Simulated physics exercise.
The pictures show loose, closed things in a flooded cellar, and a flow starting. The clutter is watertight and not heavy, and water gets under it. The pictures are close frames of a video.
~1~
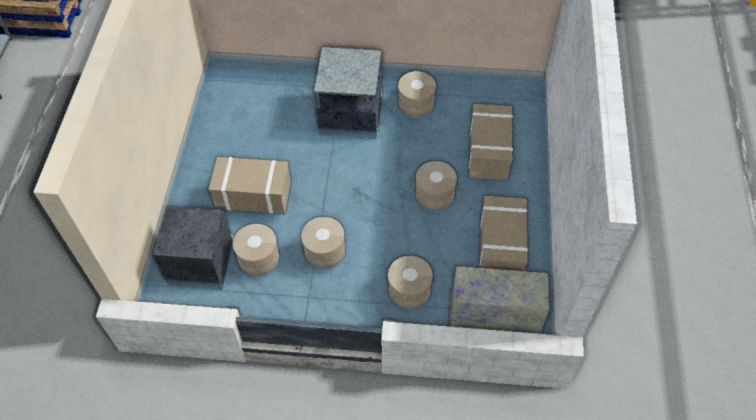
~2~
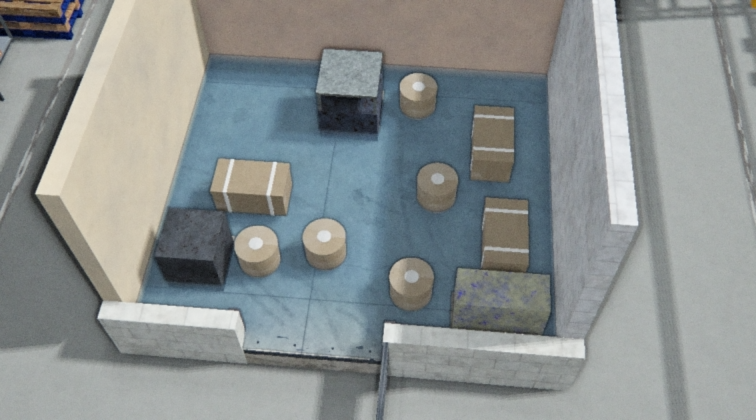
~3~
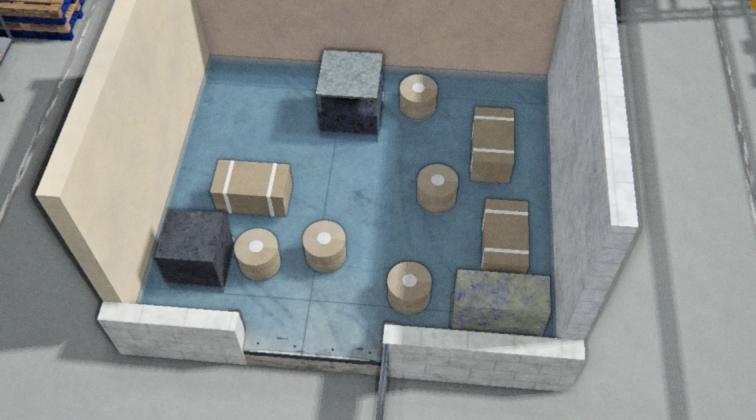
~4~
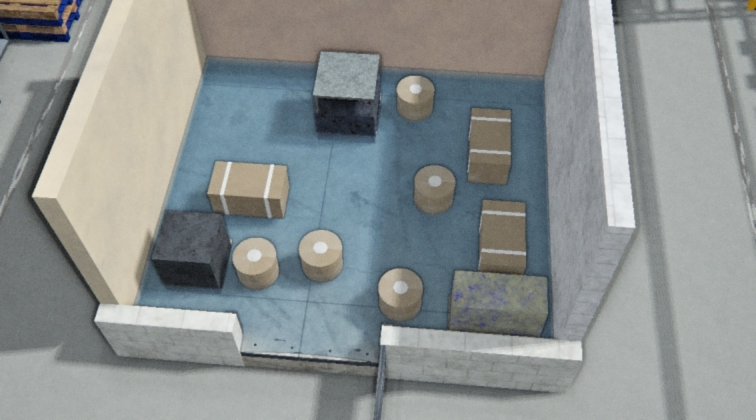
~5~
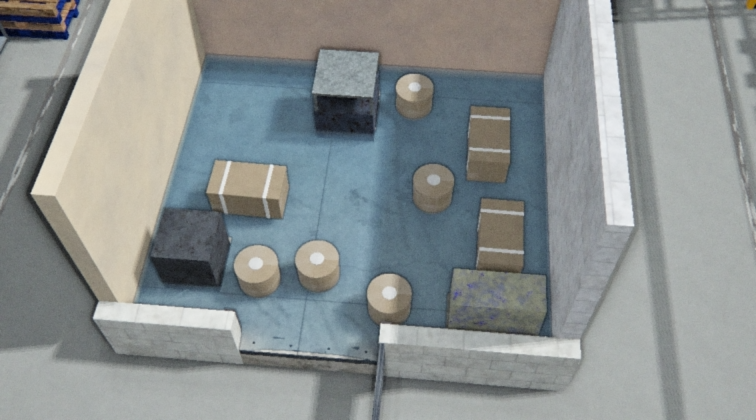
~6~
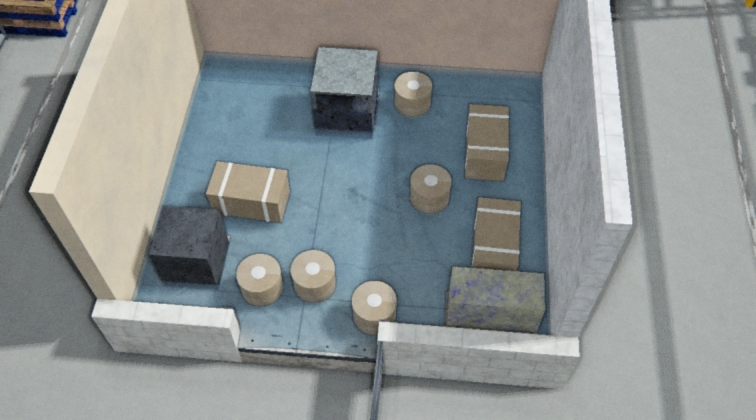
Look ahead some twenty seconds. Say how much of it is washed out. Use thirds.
It is two thirds or more.
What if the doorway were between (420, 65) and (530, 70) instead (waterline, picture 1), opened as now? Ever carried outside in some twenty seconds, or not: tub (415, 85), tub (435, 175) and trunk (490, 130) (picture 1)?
In that order: Washed out, through, out.
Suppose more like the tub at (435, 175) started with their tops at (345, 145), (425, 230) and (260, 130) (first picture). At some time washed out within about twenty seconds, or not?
In turn: Yes, yes, through.
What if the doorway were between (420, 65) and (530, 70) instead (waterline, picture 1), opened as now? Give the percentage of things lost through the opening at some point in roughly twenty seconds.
Near 50 in a hundred.
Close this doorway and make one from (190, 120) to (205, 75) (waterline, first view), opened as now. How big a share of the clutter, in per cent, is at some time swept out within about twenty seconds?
Close to 0 %.
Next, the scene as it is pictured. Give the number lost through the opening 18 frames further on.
The number is 4.
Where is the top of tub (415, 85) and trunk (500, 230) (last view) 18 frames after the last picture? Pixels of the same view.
Roughly at (405, 117) and (414, 241).
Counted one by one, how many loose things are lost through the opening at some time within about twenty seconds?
The number is 6.
A moment on, 3 of 8 are out; 5 afloat.
Next, 4 of 8 are out; 4 afloat.
Later, 6 of 8 are out; 2 afloat.
In the end, 6 of 8 are out; 2 afloat.
